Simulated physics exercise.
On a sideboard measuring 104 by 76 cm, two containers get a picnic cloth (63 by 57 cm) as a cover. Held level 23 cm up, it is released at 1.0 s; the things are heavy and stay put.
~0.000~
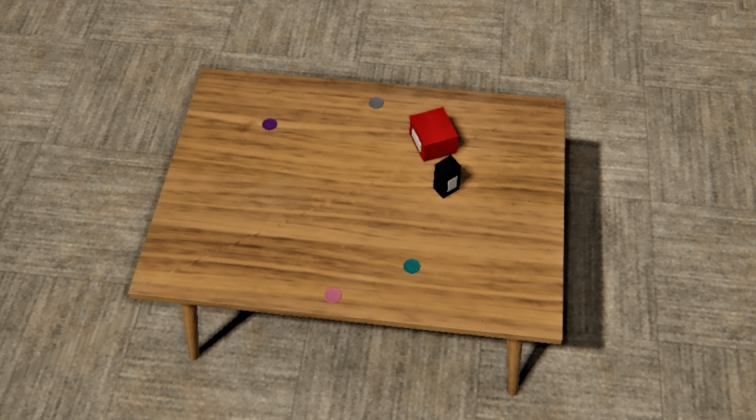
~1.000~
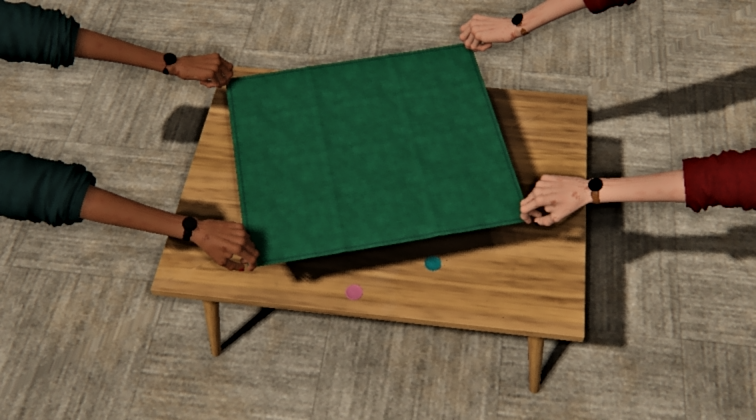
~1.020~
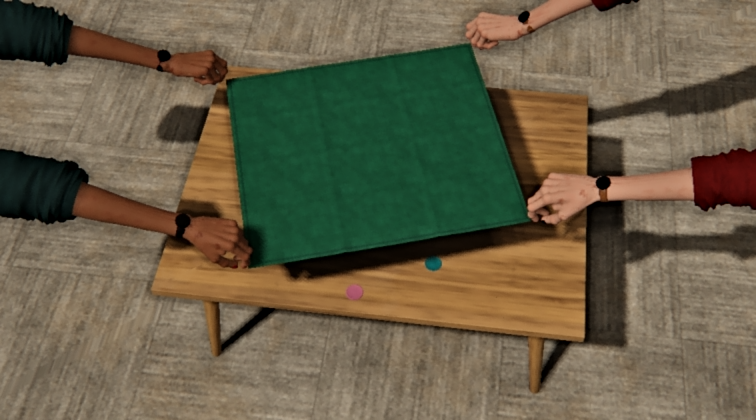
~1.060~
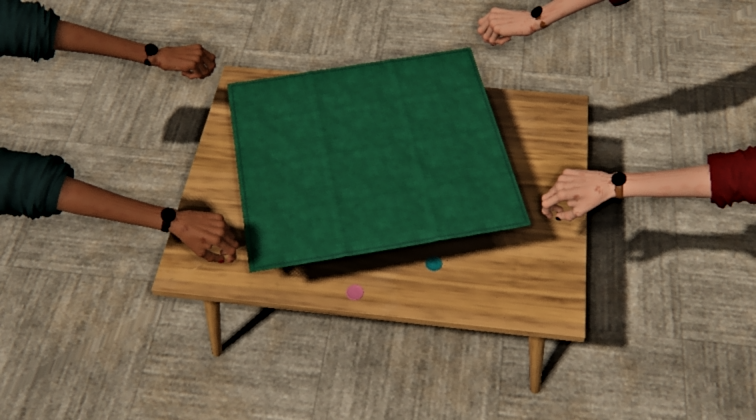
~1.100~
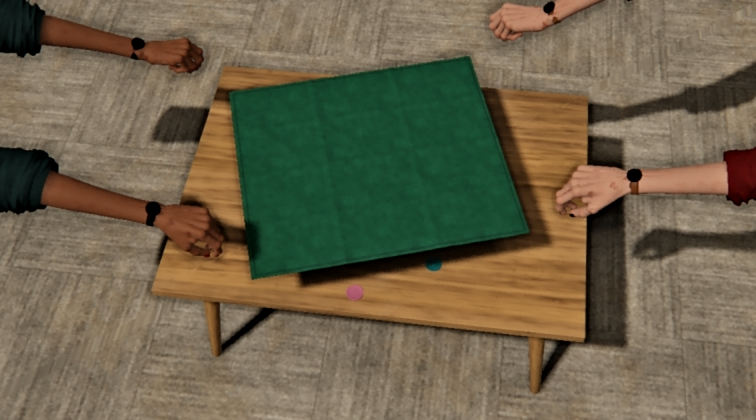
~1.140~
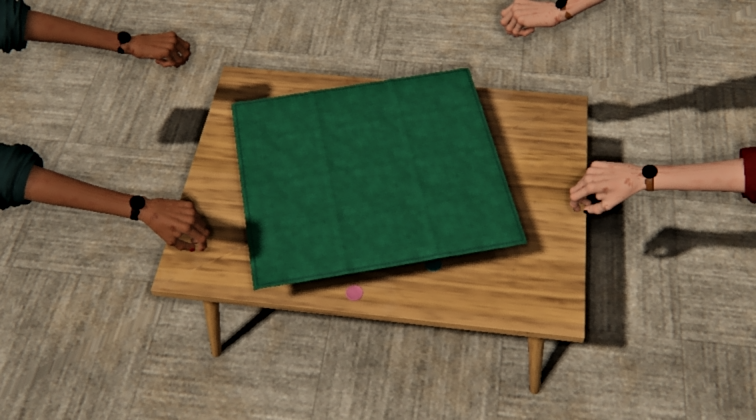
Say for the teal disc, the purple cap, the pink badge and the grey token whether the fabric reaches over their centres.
The teal disc gets covered, the purple cap stays uncovered, the pink badge ends under the cloth, the grey token still shows.
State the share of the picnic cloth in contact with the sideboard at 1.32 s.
Share in contact: Around 65 %.
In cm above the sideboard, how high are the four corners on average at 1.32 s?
I'd put their mean height at around 1 cm.
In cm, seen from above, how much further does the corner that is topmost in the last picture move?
2 cm.
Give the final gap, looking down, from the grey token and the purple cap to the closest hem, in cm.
The first sits about 4 cm from the nearest hem, the second about 3 cm.
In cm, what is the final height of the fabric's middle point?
About 0 cm up.
After 1.3 s, 65 % of it is down, spanning 76 by 69 cm, above teal disc, pink badge.
After 1.5 s, 75 % of it is down, spanning 76 by 68 cm, above teal disc, pink badge.
After 1.7 s, 75 % of it is down, spanning 76 by 69 cm, above teal disc, pink badge.
After 1.9 s, 75 % of it is down, spanning 76 by 69 cm, above teal disc, pink badge.
After 2.7 s, 80 % of it is down, spanning 76 by 70 cm, above teal disc, pink badge.
